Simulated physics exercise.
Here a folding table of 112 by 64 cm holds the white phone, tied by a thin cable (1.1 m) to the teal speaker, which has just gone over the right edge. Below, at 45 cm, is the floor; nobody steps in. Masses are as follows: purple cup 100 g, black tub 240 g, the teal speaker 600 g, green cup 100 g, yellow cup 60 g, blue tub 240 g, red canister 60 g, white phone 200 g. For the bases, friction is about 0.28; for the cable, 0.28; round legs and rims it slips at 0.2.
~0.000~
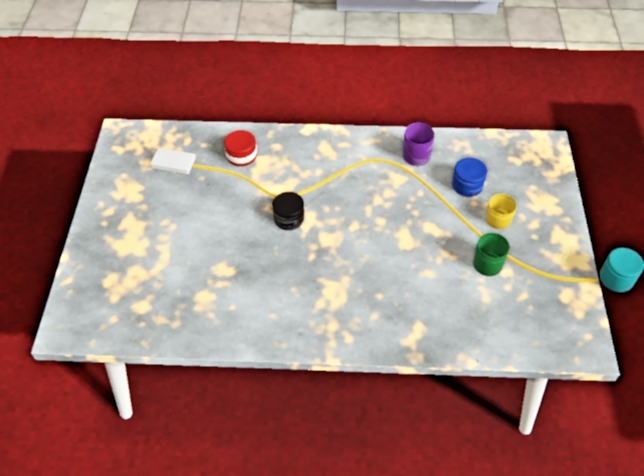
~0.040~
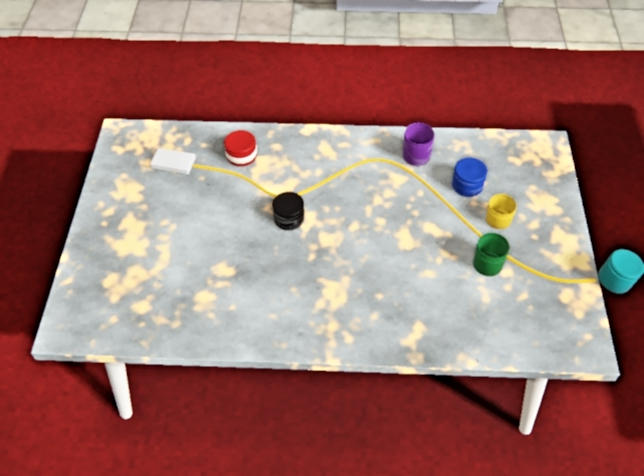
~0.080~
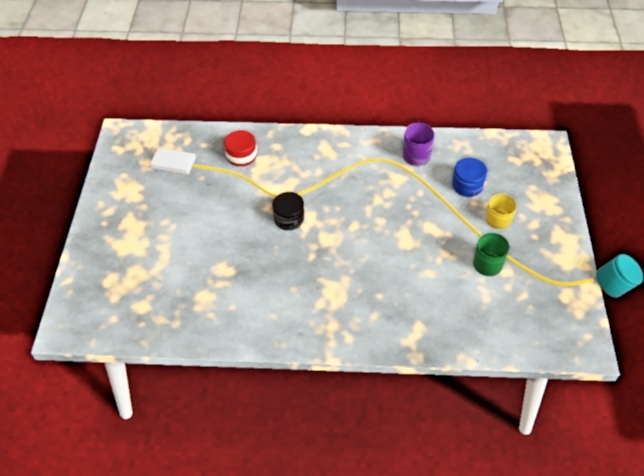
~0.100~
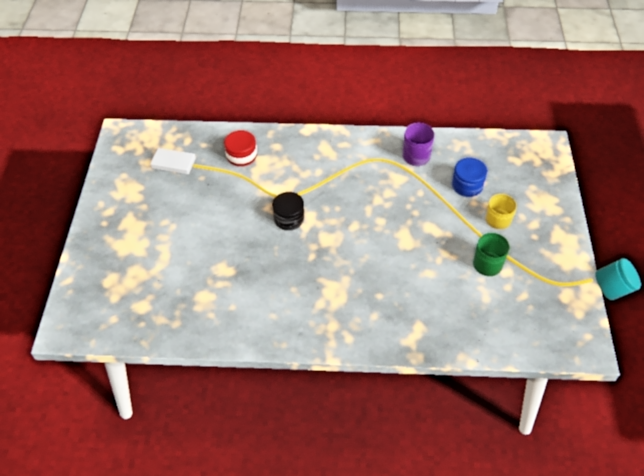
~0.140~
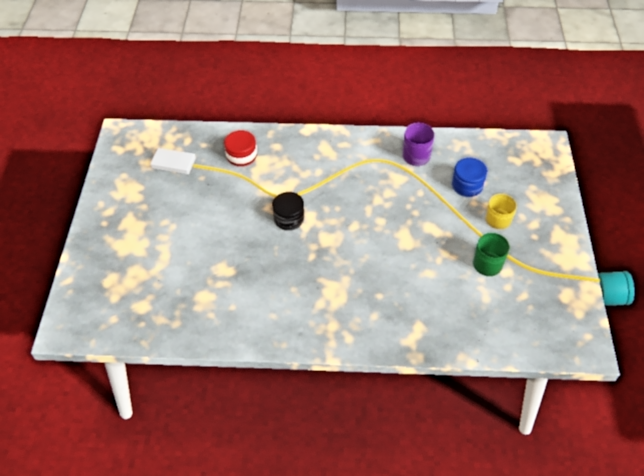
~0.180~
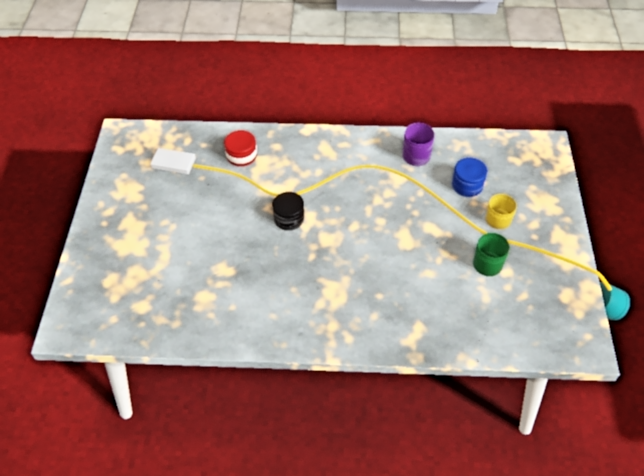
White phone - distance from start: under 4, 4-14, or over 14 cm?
Over 14 cm.
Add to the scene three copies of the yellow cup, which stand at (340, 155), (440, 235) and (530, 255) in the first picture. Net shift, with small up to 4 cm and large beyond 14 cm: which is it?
My read, first to last: Low, high, high.
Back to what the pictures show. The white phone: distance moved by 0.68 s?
The white phone is around 70 cm from where it began.
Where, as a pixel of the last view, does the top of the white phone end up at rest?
Check near (552, 236) - that's where it comes to rest.
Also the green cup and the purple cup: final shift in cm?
About: Green cup 0 cm, purple cup 0 cm.
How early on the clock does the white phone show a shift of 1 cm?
About: White phone 0.28 s.
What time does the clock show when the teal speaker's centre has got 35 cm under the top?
Around 0.38 seconds on the clock.
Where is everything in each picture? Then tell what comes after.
In the first frame, white phone (173, 159); cable runs through (550, 276) (467, 224) (397, 165) (318, 185) (239, 175).
In the second frame, teal speaker (626, 263); cable runs through (549, 277) (397, 165) (239, 175).
In the third frame, teal speaker (619, 276); cable runs through (547, 280) (397, 165) (239, 175).
In the fourth frame, teal speaker (618, 279); cable runs through (546, 281) (397, 165) (239, 175).
In the fifth frame, teal speaker (614, 289); cable runs through (551, 274) (397, 165) (239, 175).
In the sixth frame, white phone (173, 159); cable runs through (575, 263) (479, 230) (401, 174) (319, 185) (239, 176).
At 0.4 s, the cable's tail end at (339, 205); white phone 36 cm off its start, teal speaker over the edge, yellow cup 1 cm off its start.
At 0.7 s, the cable's tail end at (504, 228); white phone 71 cm off its start, teal speaker over the edge, yellow cup 4 cm off its start.
At 0.9 s, the cable's tail end at (570, 240); white phone 85 cm off its start at (549, 235), yellow cup 17 cm off its start at (581, 198), teal speaker over the edge.
At 1.2 s, the cable's tail end at (573, 241); white phone 86 cm off its start, yellow cup 17 cm off its start, teal speaker over the edge.
At 2.4 s, the cable's tail end at (574, 241); white phone 86 cm off its start at (552, 236), yellow cup 17 cm off its start at (583, 198), teal speaker over the edge, black tub 1 cm off its start at (289, 207).
